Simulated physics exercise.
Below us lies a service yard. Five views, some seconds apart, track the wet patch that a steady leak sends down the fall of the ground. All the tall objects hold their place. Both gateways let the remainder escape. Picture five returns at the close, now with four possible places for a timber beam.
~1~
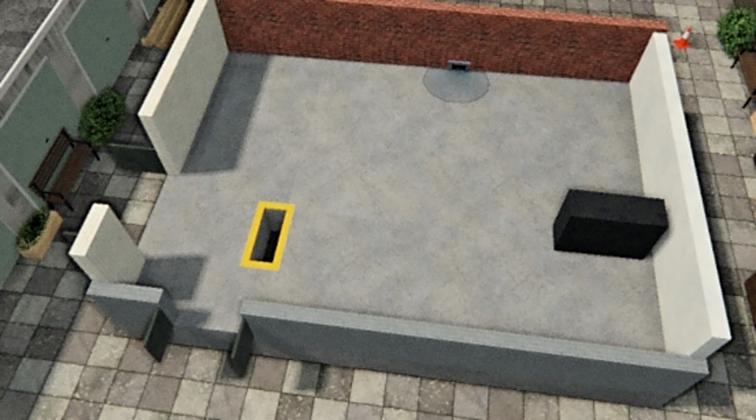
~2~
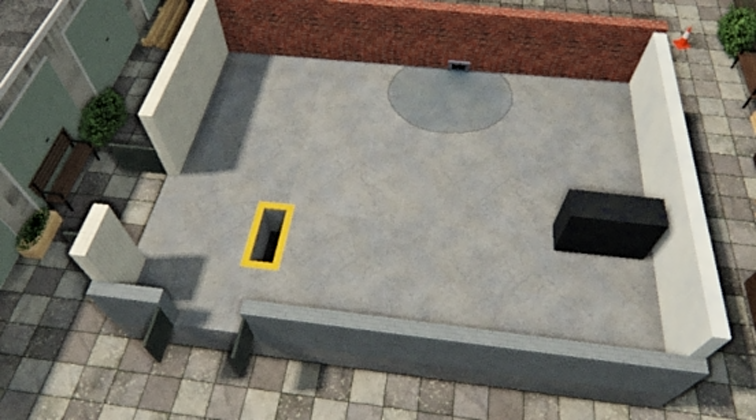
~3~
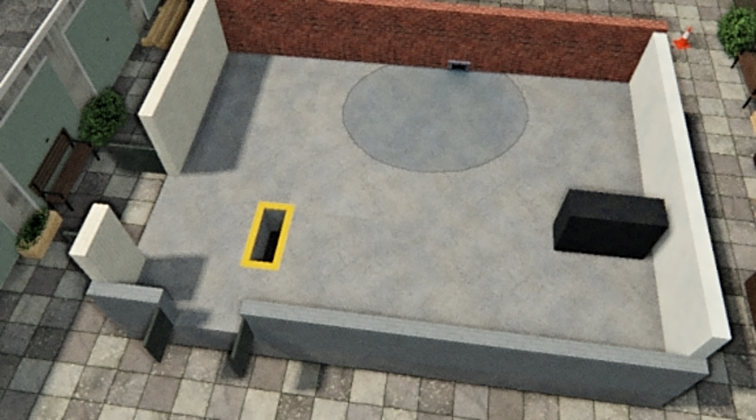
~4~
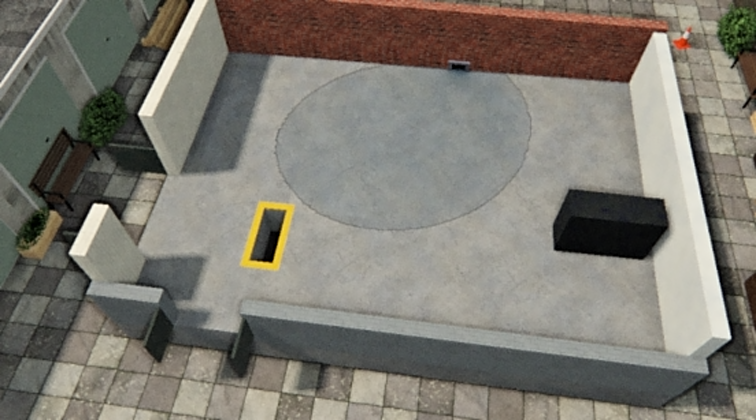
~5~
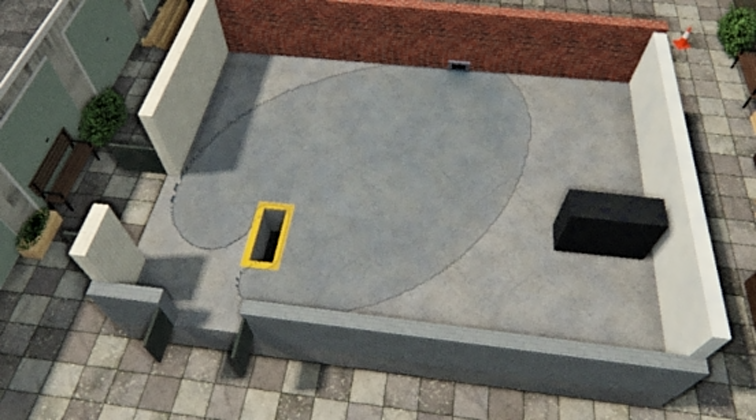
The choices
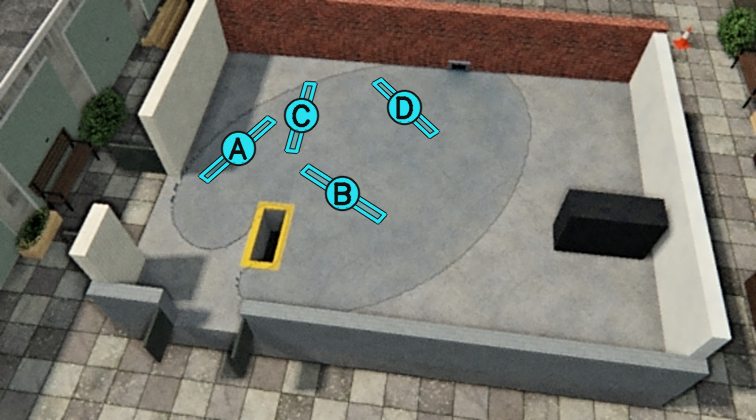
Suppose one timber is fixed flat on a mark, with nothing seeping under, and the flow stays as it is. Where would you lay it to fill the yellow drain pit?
Position C does it best.
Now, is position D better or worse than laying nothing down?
Position D is worse.
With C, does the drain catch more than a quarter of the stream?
Yes, it does.
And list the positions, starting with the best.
Best to worst: C, A, D, B.
On the marked copy, A from (204, 178) to (271, 120); B from (305, 169) to (381, 218); C from (291, 150) to (310, 83); D from (377, 81) to (433, 133).
If A is chosen, about 30 % of the stream runs into the yellow drain pit, about 70 % out by the gates.
If B is chosen, next to none of the stream runs into the yellow drain pit, about 99 % out by the gates.
If C is chosen, about 42 % of the stream runs into the yellow drain pit, about 58 % out by the gates.
If D is chosen, about 15 % of the stream runs into the yellow drain pit, about 85 % out by the gates.
